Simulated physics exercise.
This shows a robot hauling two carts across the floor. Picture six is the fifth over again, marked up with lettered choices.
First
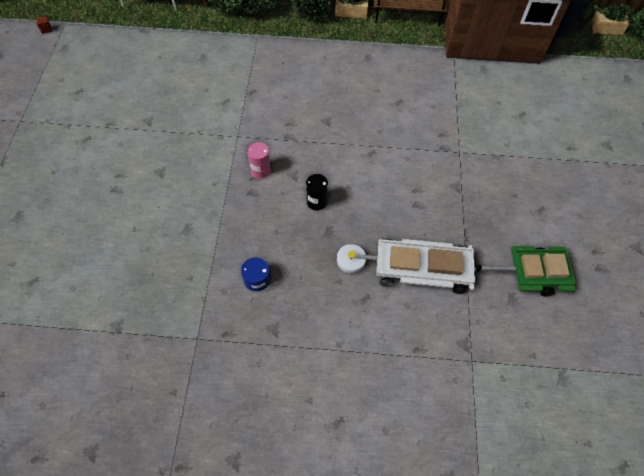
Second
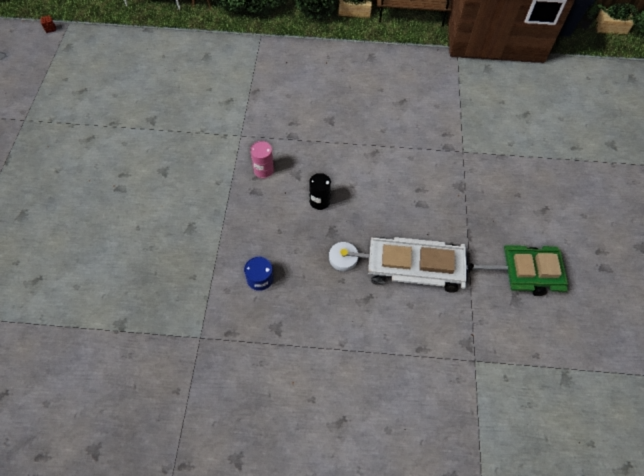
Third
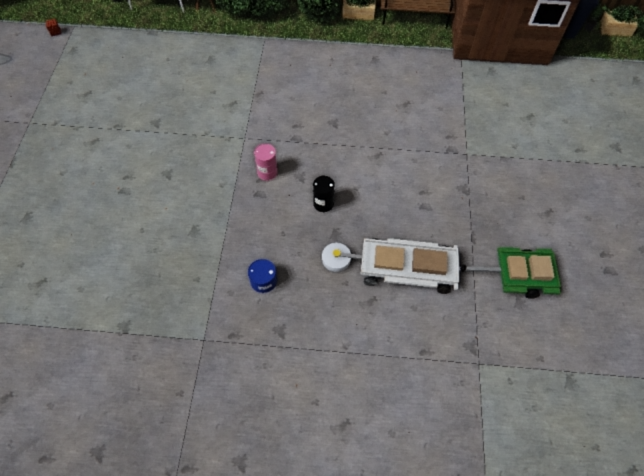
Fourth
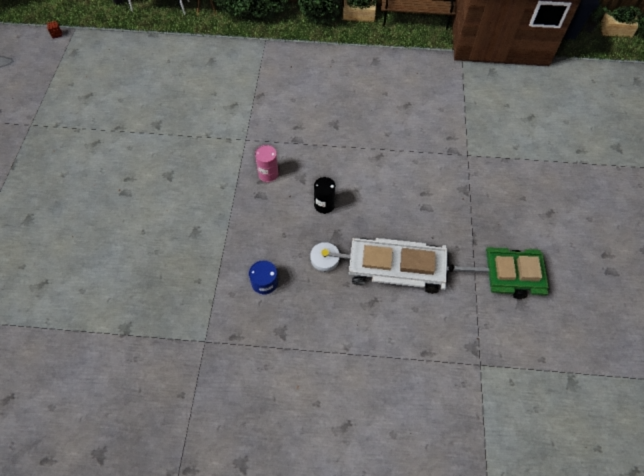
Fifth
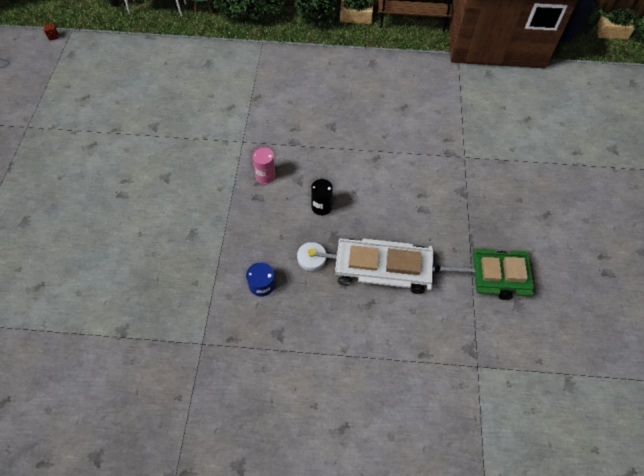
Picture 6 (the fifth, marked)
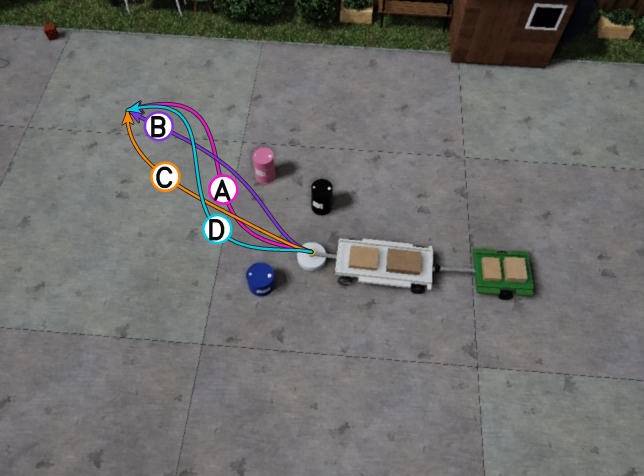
A small round white robot pulling a white cart and a green cart slowly leftward across a floor near three drums.
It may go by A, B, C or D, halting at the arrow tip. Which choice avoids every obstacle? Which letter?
C is the clean one.
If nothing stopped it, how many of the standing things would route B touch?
In all, two.
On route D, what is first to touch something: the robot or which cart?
It is the white cart.
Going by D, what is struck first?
First the blue tub.
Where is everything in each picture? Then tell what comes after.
Blue tub (257, 279); robot (351, 258); white cart (425, 262), in the first picture.
Robot (344, 256); white cart (417, 260); green cart (536, 267); pink drum (264, 170), in the second picture.
Robot (336, 256); white cart (410, 262); green cart (529, 270); black drum (324, 204), in the third picture.
Robot (325, 256); white cart (398, 261); green cart (517, 270); blue tub (265, 282), in the fourth picture.
Robot (312, 256); white cart (384, 262); green cart (503, 271); pink drum (266, 176); blue tub (262, 284); black drum (322, 207), in the fifth picture.
On the marked copy, A from (312, 252) via (218, 166) to (129, 110); B from (312, 252) via (228, 168) to (130, 111); C from (312, 252) via (188, 191) to (128, 111); D from (312, 252) via (199, 182) to (128, 110).
Following C. Soon after the start, robot (224, 215), last cart (398, 261).
Later, robot (152, 169), last cart (299, 236).
In the end, robot (130, 115), last cart (228, 205); nothing has been touched.
As for the rest, A meets the pink drum; B meets the black drum and pink drum; D meets the blue tub.
